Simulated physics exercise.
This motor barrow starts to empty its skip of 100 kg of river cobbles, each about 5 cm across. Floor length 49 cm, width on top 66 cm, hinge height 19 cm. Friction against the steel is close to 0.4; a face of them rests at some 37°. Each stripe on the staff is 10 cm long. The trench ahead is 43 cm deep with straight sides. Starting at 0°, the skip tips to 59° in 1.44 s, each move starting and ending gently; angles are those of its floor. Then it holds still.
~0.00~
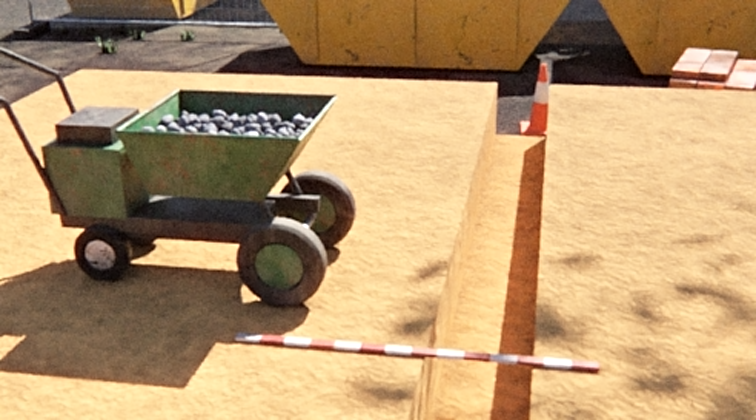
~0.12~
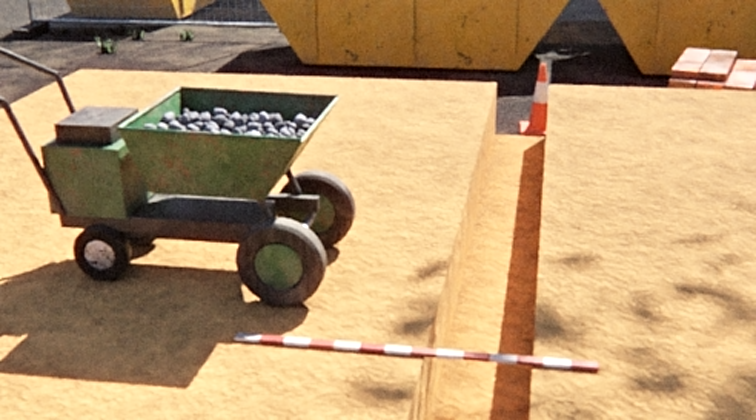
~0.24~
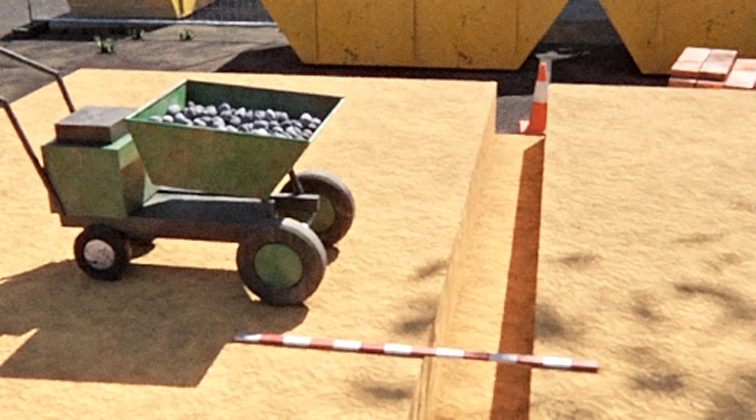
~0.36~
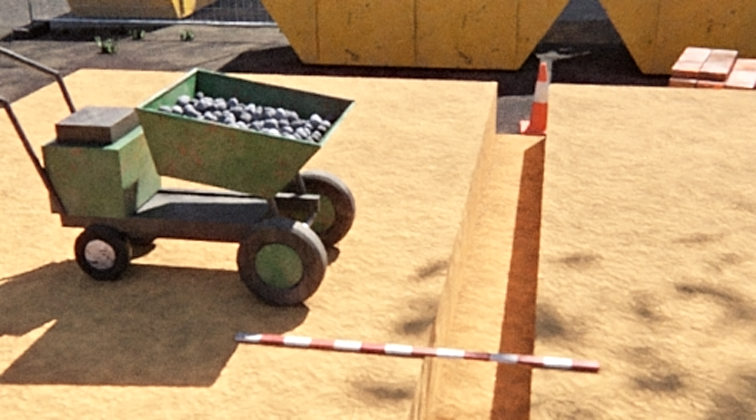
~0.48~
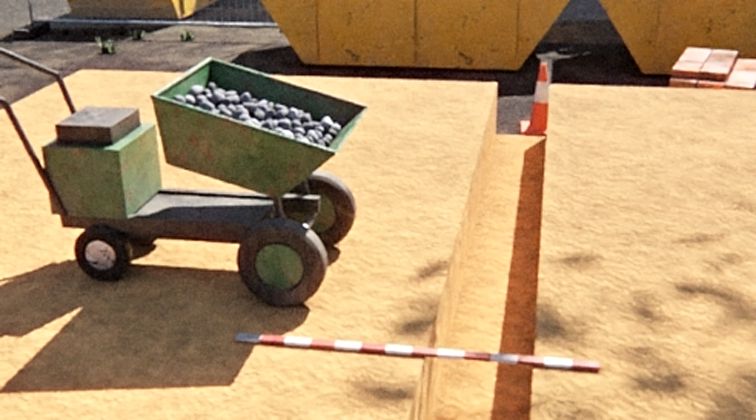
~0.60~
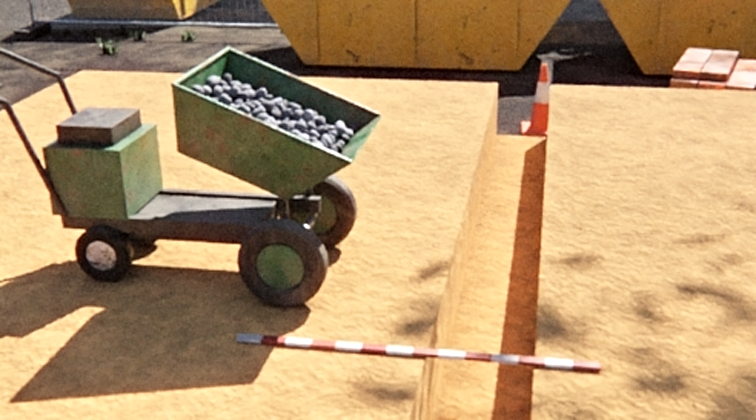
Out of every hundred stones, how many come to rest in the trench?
Roughly 44 per cent ends in the trench.
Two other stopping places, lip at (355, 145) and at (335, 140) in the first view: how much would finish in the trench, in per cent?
About 45 and 50 per cent.
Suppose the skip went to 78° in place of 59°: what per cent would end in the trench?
In that case some 100 per cent.
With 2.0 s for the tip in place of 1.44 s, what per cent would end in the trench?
In that case some 45 per cent.
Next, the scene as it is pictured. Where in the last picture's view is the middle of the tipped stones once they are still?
Near (488, 364).
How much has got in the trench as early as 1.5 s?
About 5 per cent by then.
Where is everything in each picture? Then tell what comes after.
In the first picture, the skip is at 0°, its lip at (299, 140); the top of the load is at (237, 121).
In the second picture, lip at (301, 141), floor tilted 1°, highest stones at (238, 120); the stones move at 0.2 m/s on average.
In the third picture, lip at (309, 142), floor tilted 4°, highest stones at (228, 116); the stones move at 0.3 m/s on average.
In the fourth picture, the skip is at 9°, its lip at (321, 147); the top of the load is at (205, 108); the stones move at 0.4 m/s on average.
In the fifth picture, lip at (335, 153), floor tilted 15°, highest stones at (210, 97); the stones move at 0.5 m/s on average.
In the sixth picture, the skip is at 22°, its lip at (351, 163); the top of the load is at (224, 89); the stones move at 0.5 m/s on average.
After 1.1 s the floor is at 50°; 100 % in the skip; the foremost stones are at (391, 189).
After 1.5 s the floor is at 59°; 89 % in the skip, 5 % short of the trench, 6 % in the trench; the foremost stones are at (477, 294).
After 1.9 s the floor is at 59°; 72 % in the skip, 4 % short of the trench, 24 % in the trench; the foremost stones are at (528, 367).
After 3.8 s the floor is at 59°; 51 % in the skip, 6 % short of the trench, 44 % in the trench; the foremost stones are at (528, 376).
